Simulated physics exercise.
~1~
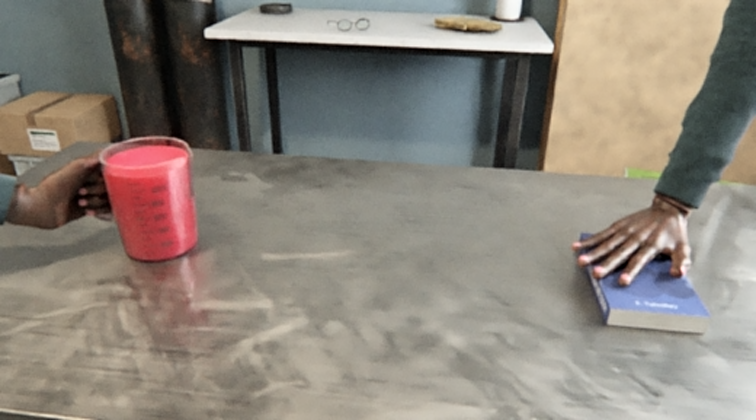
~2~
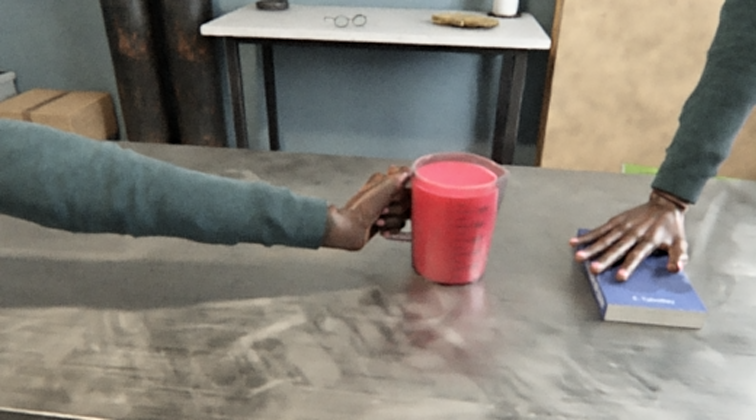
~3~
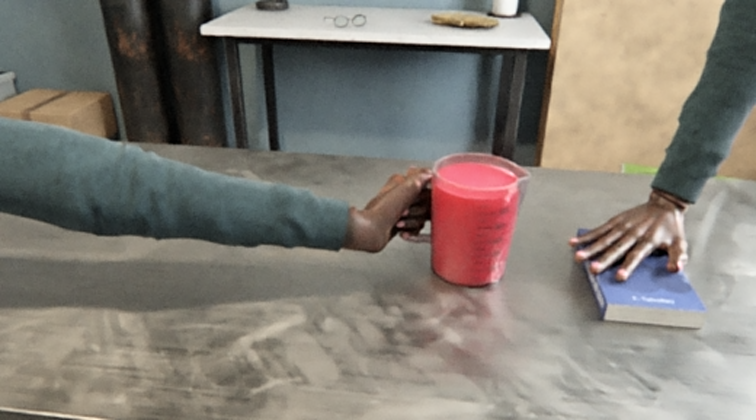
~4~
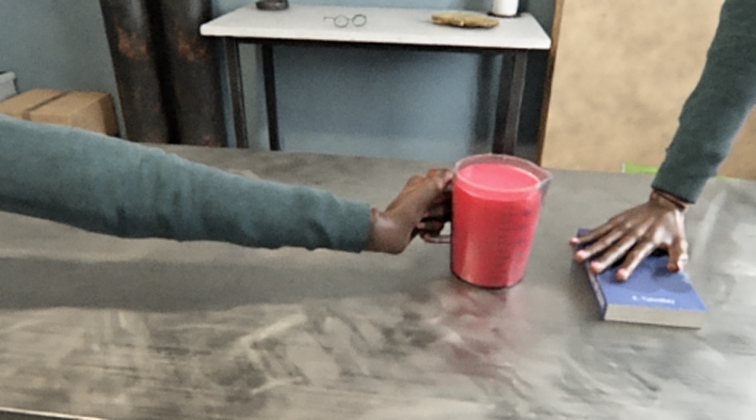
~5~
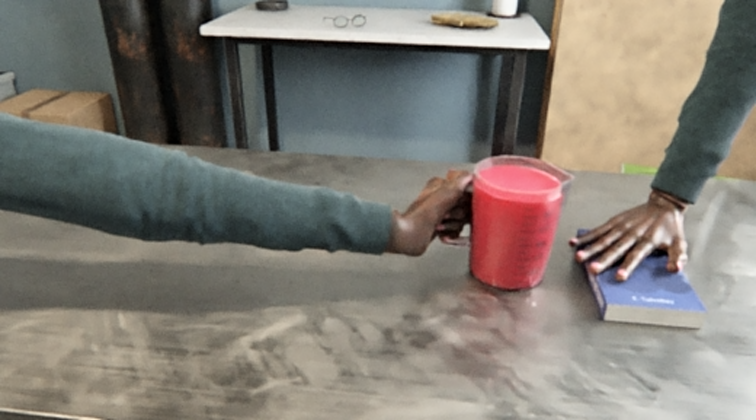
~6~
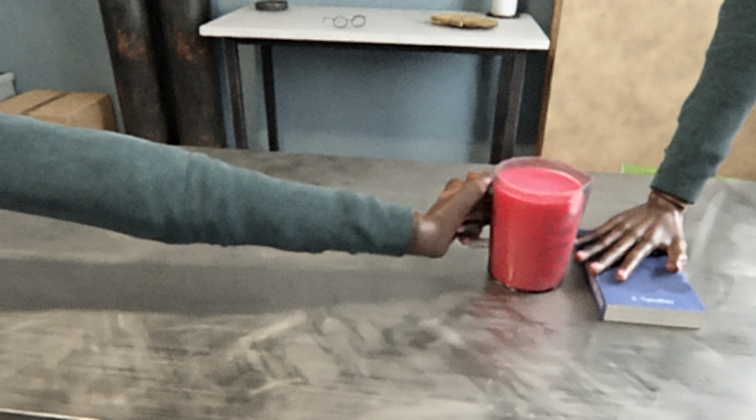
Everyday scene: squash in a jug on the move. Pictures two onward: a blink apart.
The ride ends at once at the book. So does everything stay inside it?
Wet outside.
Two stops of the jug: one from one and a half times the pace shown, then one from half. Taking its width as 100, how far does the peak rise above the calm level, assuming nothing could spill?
About 40 %, then about 15 %.
Soon after, the jug meets the book.
Later, the squash surges up the wall; some has gone over its rim.
In the end, the jug stands at the book; some has gone over its rim.
